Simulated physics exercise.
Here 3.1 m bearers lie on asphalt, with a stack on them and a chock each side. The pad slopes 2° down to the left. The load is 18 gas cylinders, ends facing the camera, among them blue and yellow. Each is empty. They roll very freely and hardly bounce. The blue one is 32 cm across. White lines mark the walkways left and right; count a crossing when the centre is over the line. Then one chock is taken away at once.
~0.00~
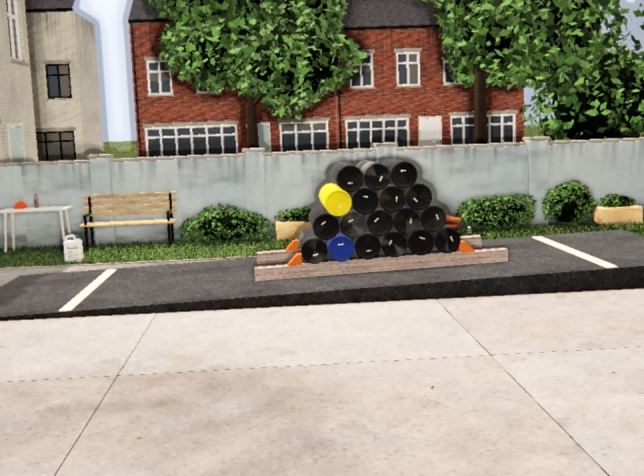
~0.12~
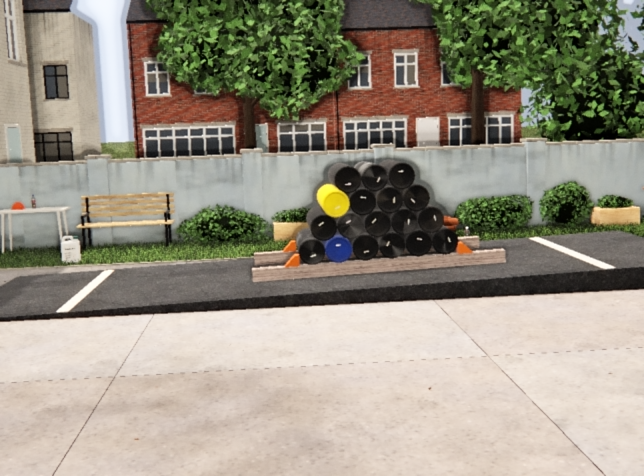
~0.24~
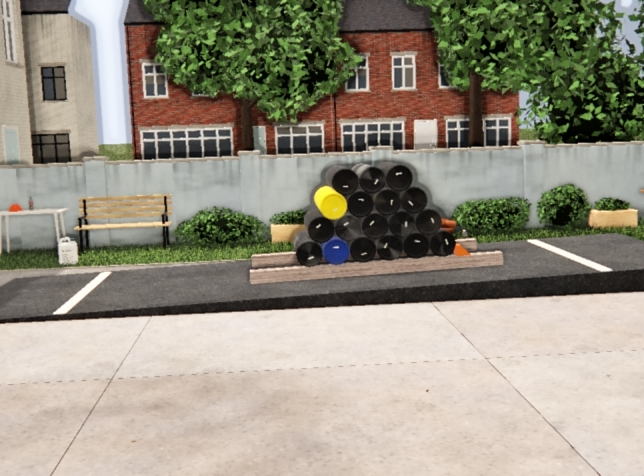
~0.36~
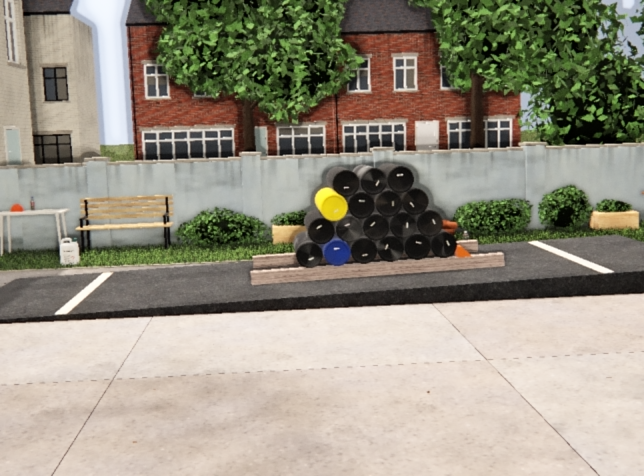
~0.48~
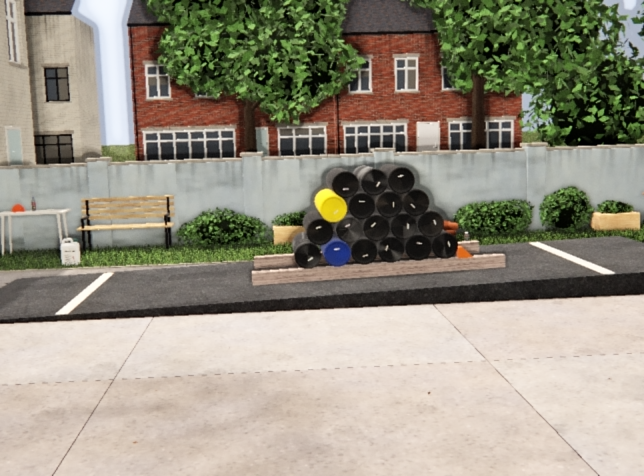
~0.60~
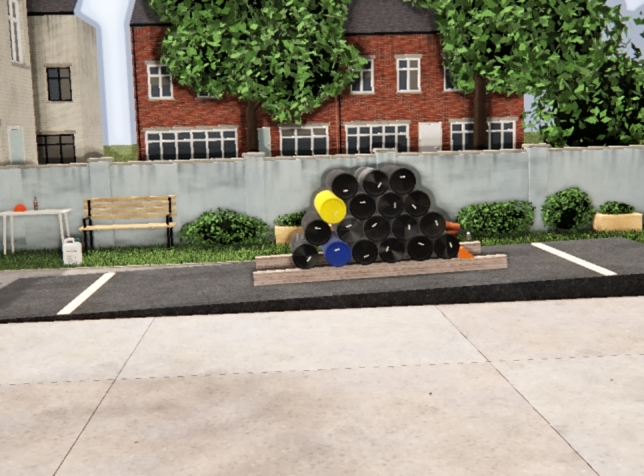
Orange left chock disappearing from beside stacked black, blue and yellow cylinders on asphalt, the pile itself showing almost no movement.
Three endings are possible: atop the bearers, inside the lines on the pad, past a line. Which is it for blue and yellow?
The blue cylinder comes to rest past a line, the yellow comes to rest past a line.
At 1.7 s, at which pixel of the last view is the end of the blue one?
Near (309, 256).
After 1.7 s, blue is on the bearers, 70 cm from the bearers' left end, rolling left; yellow is on the bearers, 35 cm from the bearers' left end, rolling left; 0 past a line.
After 3.1 s, blue is off the bearers, 160 cm short of the left line, rolling left; yellow is off the bearers, 120 cm short of the left line, rolling left; 1 past a line.
After 4.8 s, blue is off the bearers, 70 cm short of the left line, rolling left; yellow is past the left line; 4 past a line.
After 6.7 s, blue is past the left line; yellow is past the left line; 6 past a line.
At the end (10.9 s), blue is past the left line; yellow is past the left line; 13 past a line.
